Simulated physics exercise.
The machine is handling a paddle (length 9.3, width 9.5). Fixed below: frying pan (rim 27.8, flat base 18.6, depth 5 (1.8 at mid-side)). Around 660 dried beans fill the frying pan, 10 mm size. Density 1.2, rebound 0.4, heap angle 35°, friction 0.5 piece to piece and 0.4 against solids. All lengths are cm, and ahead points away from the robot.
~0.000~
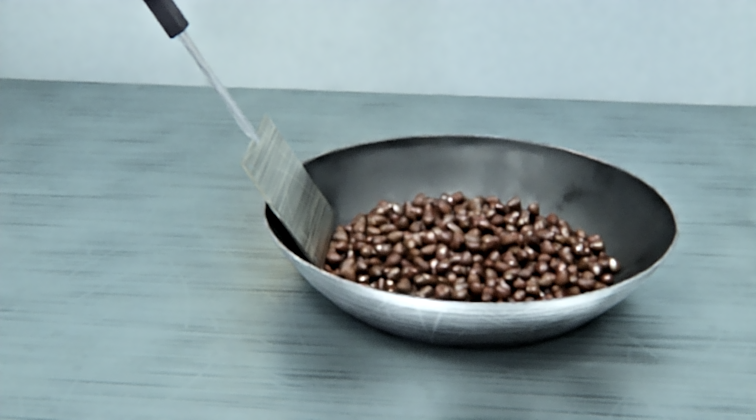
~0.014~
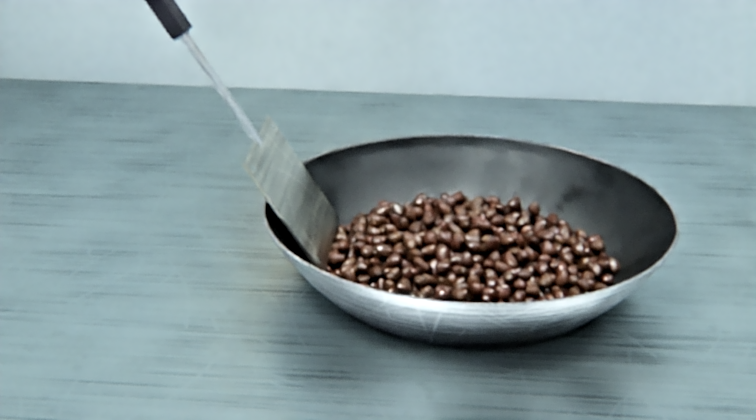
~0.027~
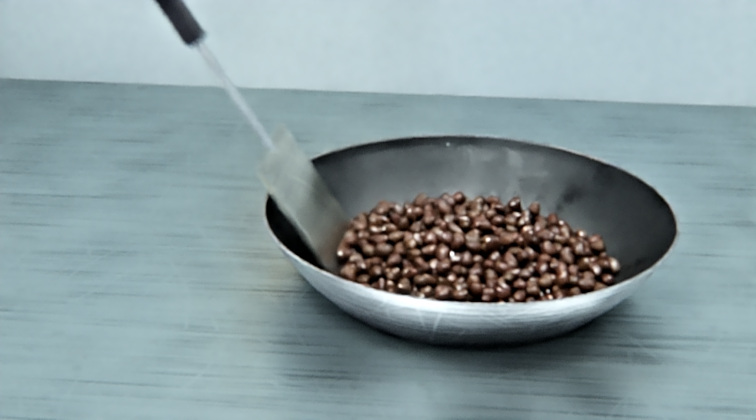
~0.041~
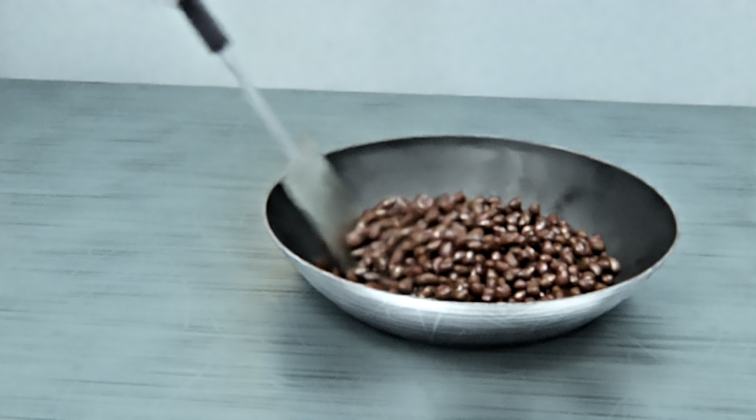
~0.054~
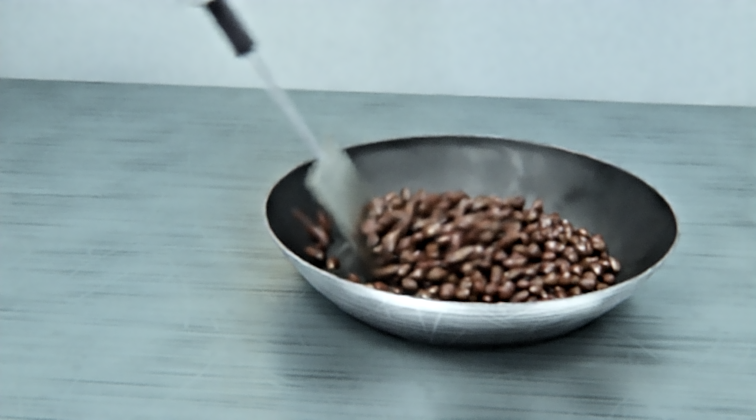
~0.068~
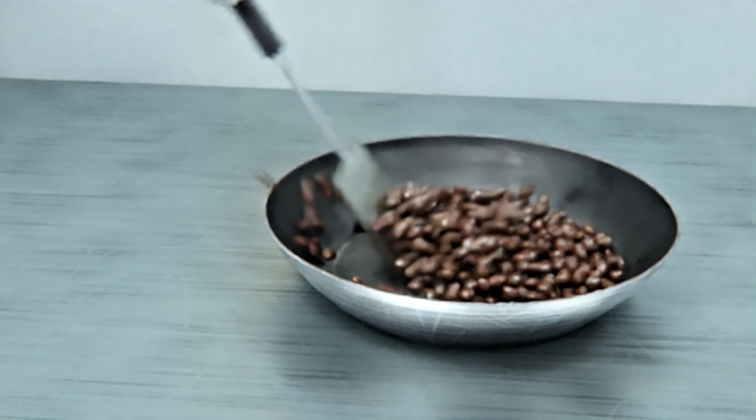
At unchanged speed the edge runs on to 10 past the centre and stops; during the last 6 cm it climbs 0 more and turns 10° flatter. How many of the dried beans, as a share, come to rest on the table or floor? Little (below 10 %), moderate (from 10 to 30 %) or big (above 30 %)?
Answer: Big; above 30 % of the dried beans finish on the table or floor.
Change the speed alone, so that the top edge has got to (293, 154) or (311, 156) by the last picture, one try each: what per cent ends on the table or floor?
About 20 and 30 per cent.
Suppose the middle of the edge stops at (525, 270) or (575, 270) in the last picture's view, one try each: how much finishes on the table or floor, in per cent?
About 0 and 10 per cent.
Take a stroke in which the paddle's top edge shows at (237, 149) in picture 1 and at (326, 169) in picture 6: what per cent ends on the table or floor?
Some 40 per cent.
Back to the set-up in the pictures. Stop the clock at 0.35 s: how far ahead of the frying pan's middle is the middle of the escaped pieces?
Some 22 cm.
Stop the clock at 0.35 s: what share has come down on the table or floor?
Some 20 per cent.
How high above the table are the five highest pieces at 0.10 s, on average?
Some 9 cm.
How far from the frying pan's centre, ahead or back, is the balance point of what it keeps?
Some 4.0 cm ahead.
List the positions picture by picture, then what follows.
The paddle top edge at (254, 137), sloping 57°; upper third of the load around (464, 249), from x 325 to 615, top at y 200; 656 in the frying pan, in the first picture.
The paddle top edge at (256, 139), sloping 57°; upper third of the load around (464, 249), from x 325 to 615, top at y 200, in the second picture.
The paddle top edge at (270, 146), sloping 57°; upper third of the load around (462, 249), from x 325 to 615, top at y 200, in the third picture.
The paddle top edge at (294, 154), sloping 57°; upper third of the load around (452, 242), from x 320 to 615, top at y 200, in the fourth picture.
The paddle top edge at (319, 156), sloping 57°; upper third of the load around (454, 235), from x 305 to 615, top at y 195, in the fifth picture.
The paddle top edge at (346, 158), sloping 57°; upper third of the load around (469, 229), from x 270 to 620, top at y 180; 656 in the frying pan, in the sixth picture.
After 0.10 s, sloping 57°, highest piece 12 above the table; 655 in the frying pan, 1 on the blade or in flight.
After 0.13 s, sloping 55°, highest piece 16 above the table; 650 in the frying pan, 6 on the blade or in flight.
After 0.35 s, sloping 47°, highest piece 17 above the table; 387 in the frying pan, 117 on the table or floor, 152 on the blade or in flight.
After 1.40 s, sloping 47°, highest piece 5 above the table; 387 in the frying pan, 269 on the table or floor.
In the end, 387 in the frying pan, 269 on the table or floor. That is 41 % on the table or floor.
